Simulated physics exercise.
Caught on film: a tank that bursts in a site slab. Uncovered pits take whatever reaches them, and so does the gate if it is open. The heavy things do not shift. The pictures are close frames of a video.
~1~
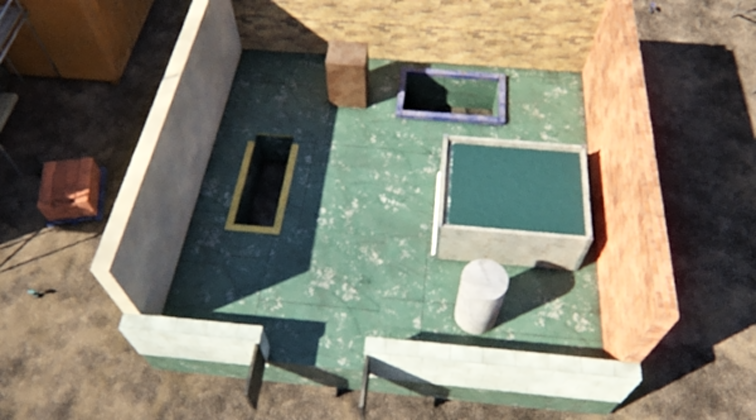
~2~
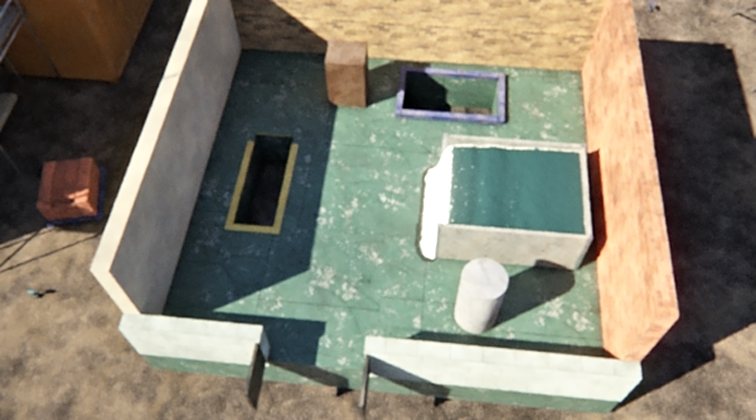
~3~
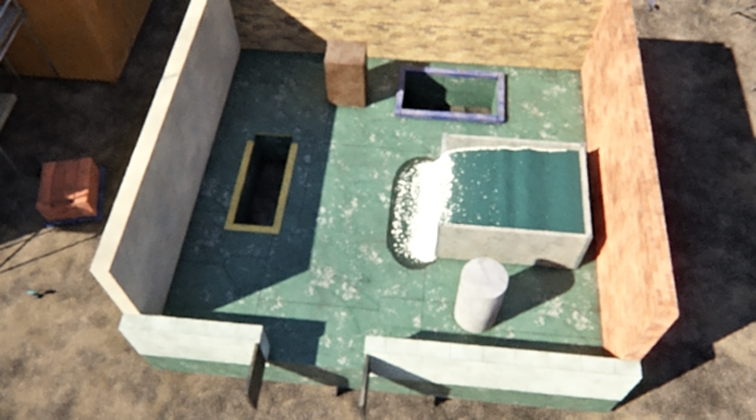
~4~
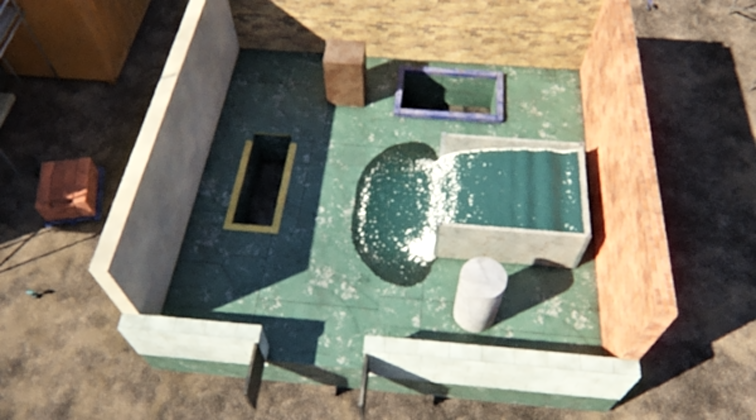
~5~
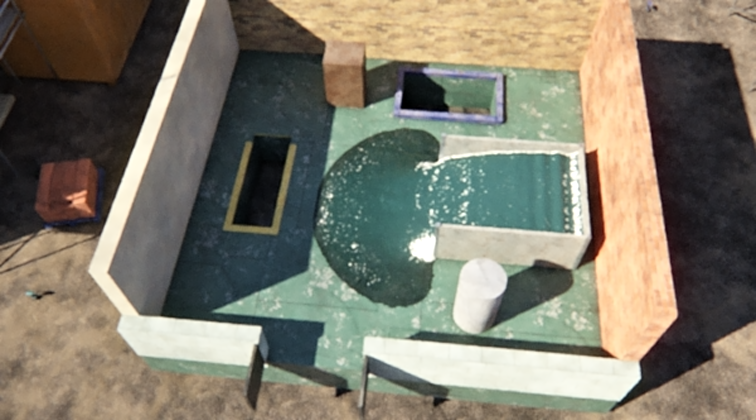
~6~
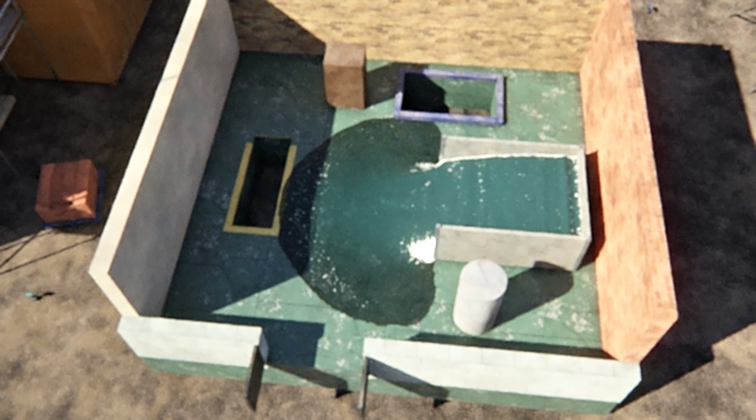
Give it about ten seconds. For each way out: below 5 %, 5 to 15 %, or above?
In the end: The gate takes between 5 and 15 %; the yellow pit takes above 15 %; the blue pit takes not even 5 %.
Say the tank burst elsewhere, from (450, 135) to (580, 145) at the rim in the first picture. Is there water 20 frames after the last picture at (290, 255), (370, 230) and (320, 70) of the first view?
In turn: Clear, not flooded, covered.
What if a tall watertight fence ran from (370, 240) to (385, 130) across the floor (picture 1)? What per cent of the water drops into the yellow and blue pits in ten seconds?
Per cent: Yellow 8, blue 20.
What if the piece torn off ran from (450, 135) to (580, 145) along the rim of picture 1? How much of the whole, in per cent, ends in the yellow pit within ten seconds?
Per cent: Yellow 12.
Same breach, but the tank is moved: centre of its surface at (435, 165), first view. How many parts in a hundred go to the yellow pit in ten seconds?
Roughly, in per cent: Yellow 75.
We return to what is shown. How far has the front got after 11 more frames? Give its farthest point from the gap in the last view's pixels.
Near (240, 54).
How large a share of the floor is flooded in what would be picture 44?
Close to 70 %.
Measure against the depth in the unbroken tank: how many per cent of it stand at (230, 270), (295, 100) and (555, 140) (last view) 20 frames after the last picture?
About 20, 4 and 0 per cent.
A moment on, water covers 50 % of the floor; the gate 0 %, the yellow pit 9 %, the blue pit 0 %.
Next, water covers 55 % of the floor; the gate 1 %, the yellow pit 21 %, the blue pit 0 %.
Then, water covers 65 % of the floor; the gate 3 %, the yellow pit 33 %, the blue pit 0 %.
Later, water covers 70 % of the floor; the gate 6 %, the yellow pit 48 %, the blue pit 0 %.
In the end, water covers 80 % of the floor; the gate 9 %, the yellow pit 60 %, the blue pit 0 %.
